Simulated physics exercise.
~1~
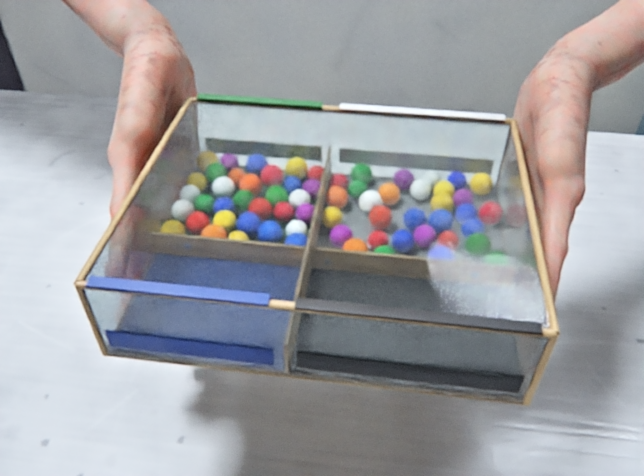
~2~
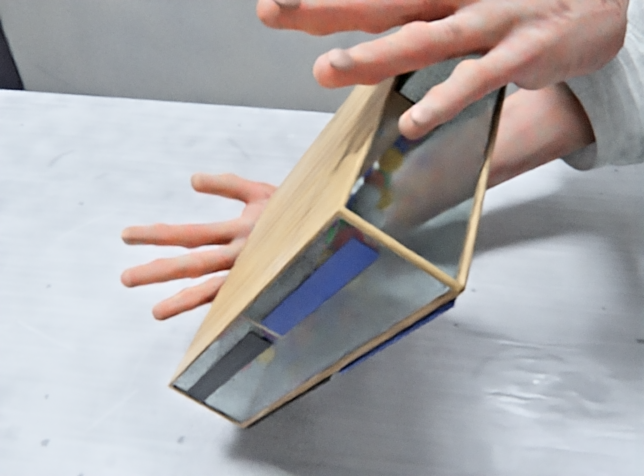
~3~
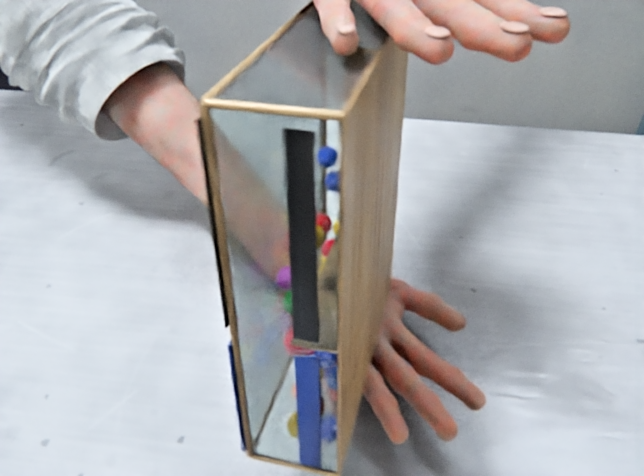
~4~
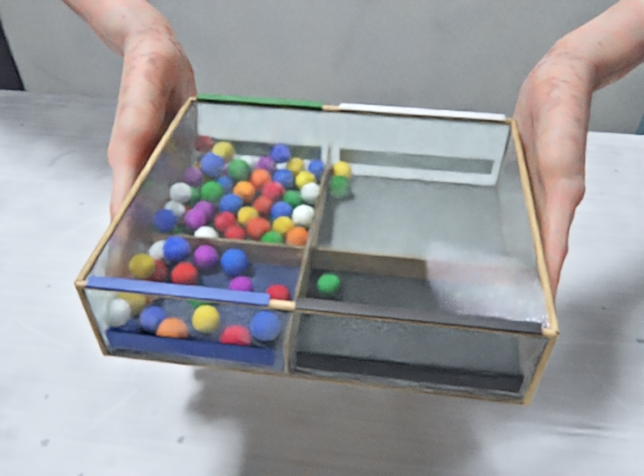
Two hands turned a shallow, clear-topped box of colorful balls up on its side and all the way over until it was level again, leaving most balls in the green-marked section, many in the blue, and only a few on the right.
